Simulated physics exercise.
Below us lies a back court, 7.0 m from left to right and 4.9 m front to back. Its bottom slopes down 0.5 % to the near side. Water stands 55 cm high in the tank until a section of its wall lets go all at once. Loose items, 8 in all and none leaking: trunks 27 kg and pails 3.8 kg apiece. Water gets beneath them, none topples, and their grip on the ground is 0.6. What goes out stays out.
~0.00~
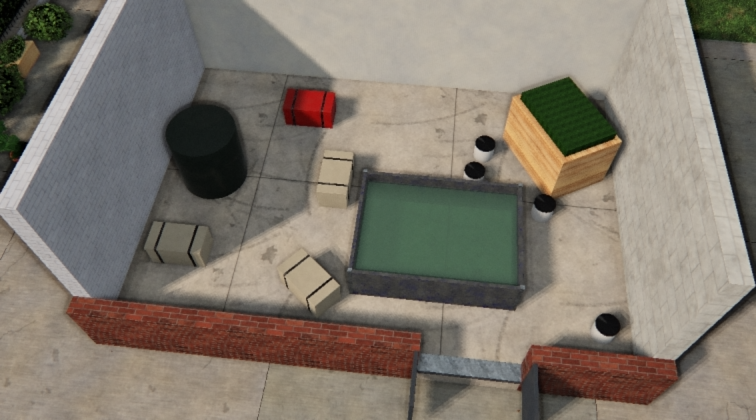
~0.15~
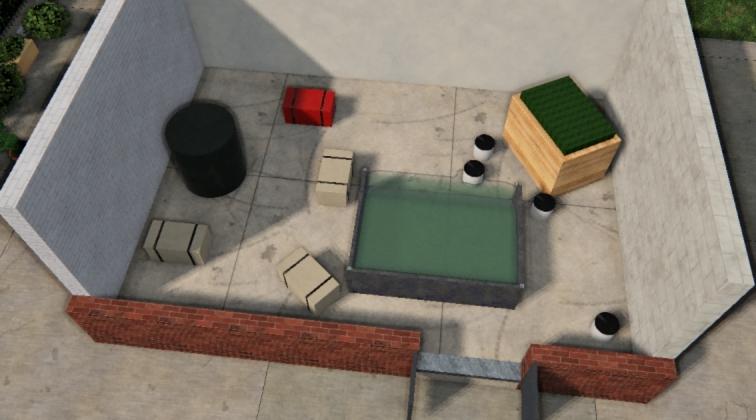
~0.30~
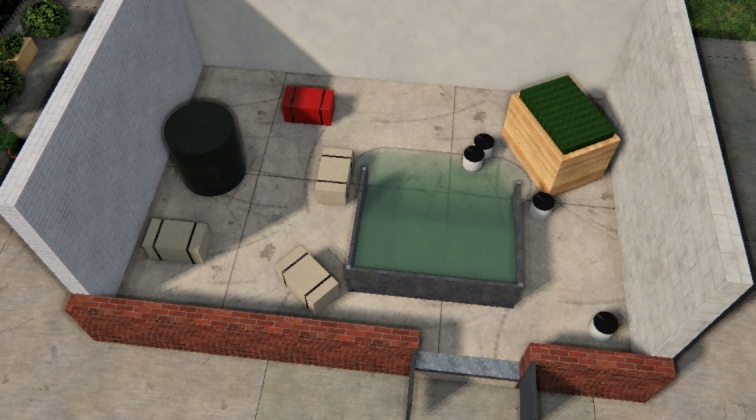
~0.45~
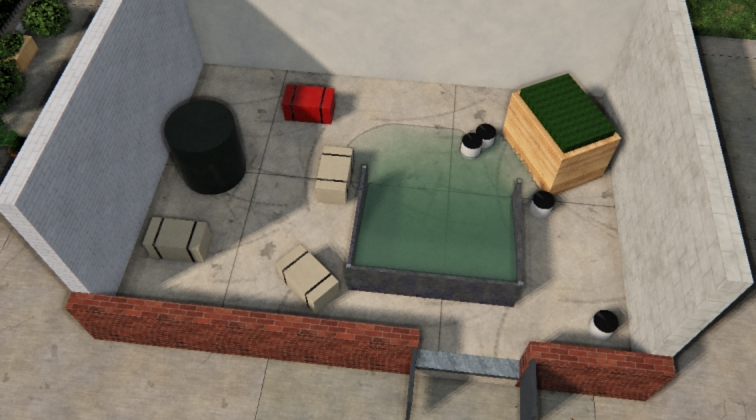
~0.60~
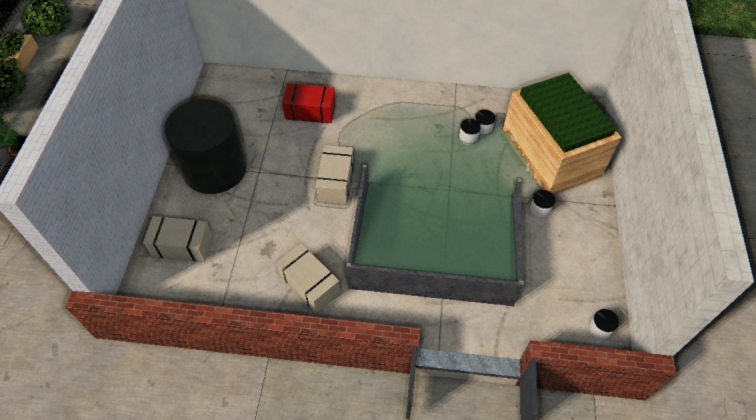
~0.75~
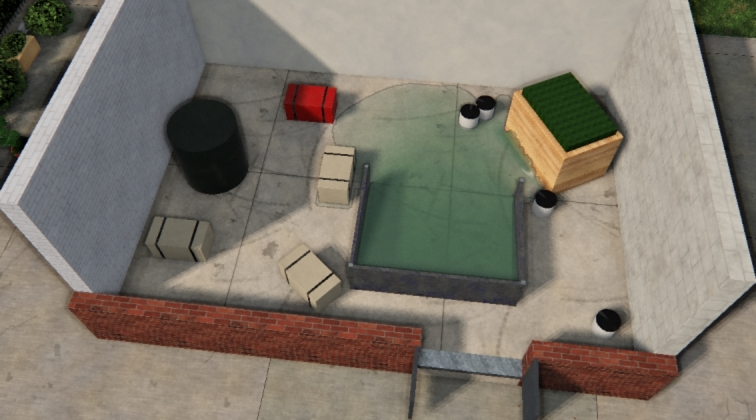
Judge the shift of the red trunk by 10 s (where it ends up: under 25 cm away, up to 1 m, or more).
Red trunk ends far away.
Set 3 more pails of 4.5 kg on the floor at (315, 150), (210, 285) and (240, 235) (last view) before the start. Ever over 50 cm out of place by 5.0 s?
In turn: More, less, less.
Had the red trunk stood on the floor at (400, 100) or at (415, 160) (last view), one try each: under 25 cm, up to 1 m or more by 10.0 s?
In turn: It gets carried off; it gets carried off.
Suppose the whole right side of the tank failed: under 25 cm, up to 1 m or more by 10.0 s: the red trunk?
In that case the red trunk stays put.
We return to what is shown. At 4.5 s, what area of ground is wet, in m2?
Some 26 m2.
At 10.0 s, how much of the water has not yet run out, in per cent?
Some 96 per cent remains.
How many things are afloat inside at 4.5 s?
3 of them.
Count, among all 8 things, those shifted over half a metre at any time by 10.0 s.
I count 5.
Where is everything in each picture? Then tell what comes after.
In the first picture, the red trunk at (309, 100), on the bottom; 3.6 m2 under water; 0 of 8 have shifted.
In the second picture, the red trunk at (309, 99), on the bottom; water covers 4.6 m2; 0 of 8 have shifted.
In the third picture, the red trunk at (308, 98) rests on the ground; water covers 5.8 m2; 1 of 8 have shifted.
In the fourth picture, the red trunk at (308, 96), on the bottom; water covers 7.2 m2; 2 of 8 have shifted.
In the fifth picture, the red trunk at (309, 95) rests on the ground; 8.4 m2 under water; 2 of 8 have shifted.
In the sixth picture, the red trunk at (310, 96), on the bottom; water covers 9.8 m2; 2 of 8 have shifted.
After 2.0 s the red trunk is near (310, 96), 0.0 m from its start, aground; 0 of 8 are out; 2 afloat.
After 4.5 s the red trunk is near (260, 120), 0.9 m from its start, afloat; 0 of 8 are out; 3 afloat.
After 7.0 s the red trunk is near (295, 120), 0.6 m from its start, afloat; 0 of 8 are out; 5 afloat.
After 10.0 s the red trunk is near (297, 183), 1.8 m from its start, aground; 0 of 8 are out; 5 afloat.
